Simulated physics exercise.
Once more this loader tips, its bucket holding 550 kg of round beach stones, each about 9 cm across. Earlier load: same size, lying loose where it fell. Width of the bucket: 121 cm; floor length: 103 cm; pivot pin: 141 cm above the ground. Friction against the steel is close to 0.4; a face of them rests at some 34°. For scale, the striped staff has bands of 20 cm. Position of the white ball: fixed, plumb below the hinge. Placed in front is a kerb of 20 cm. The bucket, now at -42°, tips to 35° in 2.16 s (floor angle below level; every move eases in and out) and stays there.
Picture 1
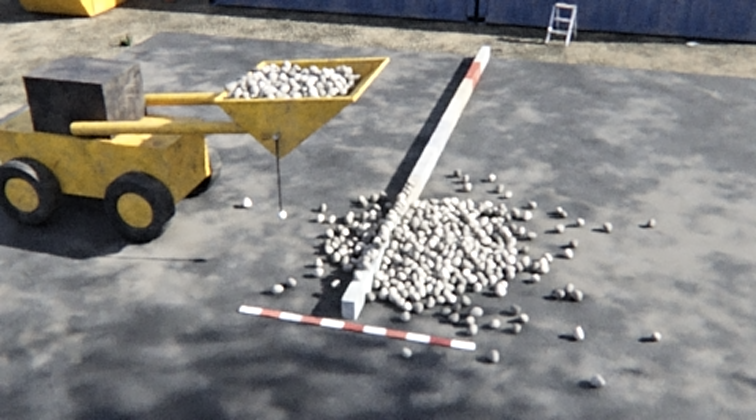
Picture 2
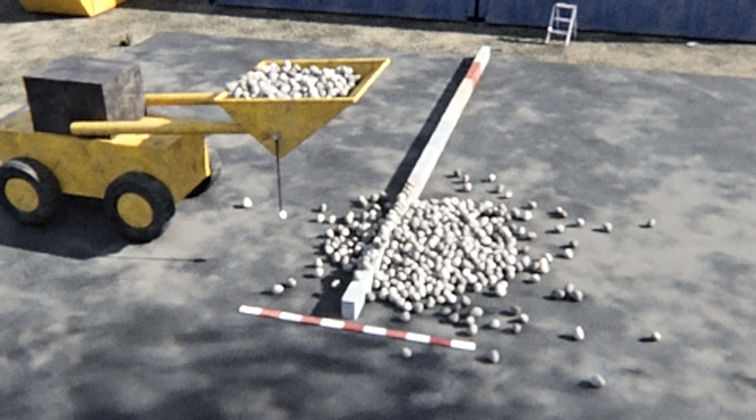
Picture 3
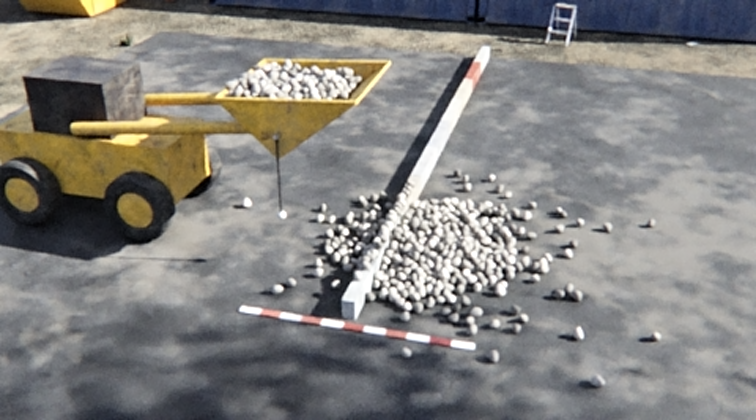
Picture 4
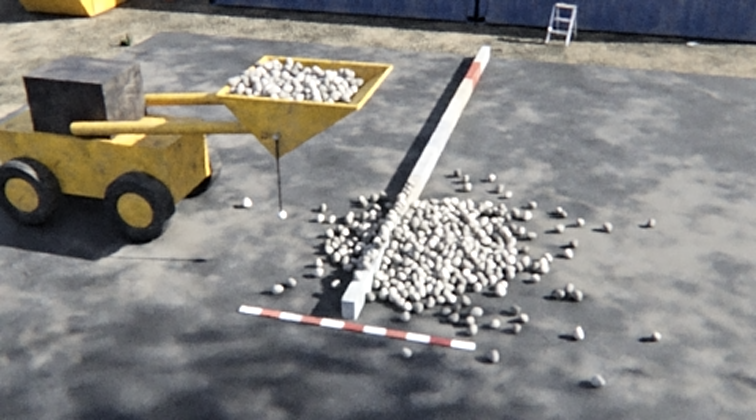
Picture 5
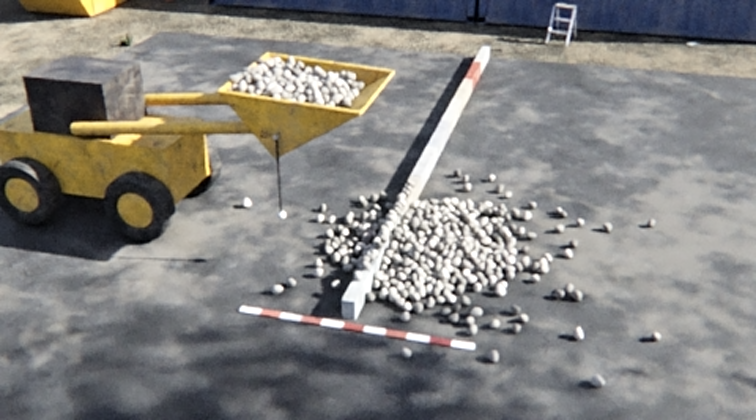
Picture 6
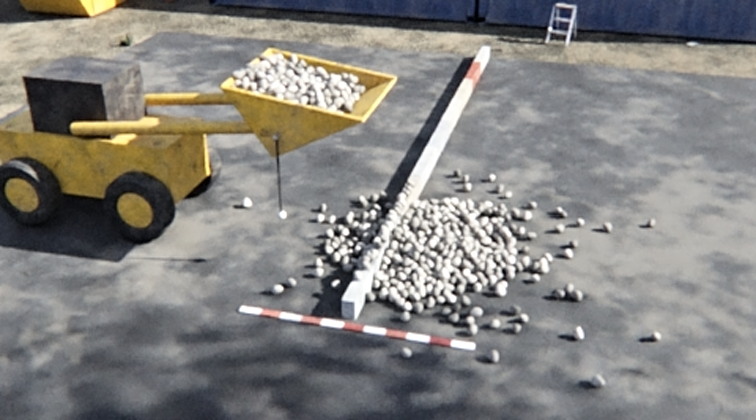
On a grey paved yard, a yellow loader stands still beside a pale kerb with loose round stones heaped around and over it, while its stone-filled bucket slowly tilts forward, the front lip lowering slightly and the load shifting a little.
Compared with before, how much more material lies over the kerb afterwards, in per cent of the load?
Some 74 per cent of a load more.
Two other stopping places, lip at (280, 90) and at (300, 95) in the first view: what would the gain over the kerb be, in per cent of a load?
Around 0 and 5 percent respectively.
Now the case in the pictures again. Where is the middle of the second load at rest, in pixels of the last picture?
The centre sits about (415, 231).
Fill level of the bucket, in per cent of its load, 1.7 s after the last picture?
I'd say about 30 per cent.
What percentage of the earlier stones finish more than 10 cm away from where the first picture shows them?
Roughly 20 % of them.
Then, 1.0 s after the last picture the floor is at 23°; in per cent of one load, 97 in the bucket, 20 on this side of the kerb, 84 over the kerb; the foremost stones are at (602, 282).
Then, 1.7 s after the last picture the floor is at 35°; in per cent of one load, 32 in the bucket, 47 on this side of the kerb, 121 over the kerb; the foremost stones are at (602, 282).
Then, 2.0 s after the last picture the floor is at 35°; in per cent of one load, 4 in the bucket, 52 on this side of the kerb, 144 over the kerb; the foremost stones are at (602, 282).
Then, 4.9 s after the last picture the floor is at 35°; in per cent of one load, 0 in the bucket, 42 on this side of the kerb, 157 over the kerb; the foremost stones are at (603, 276). Net gain over the kerb, 74.
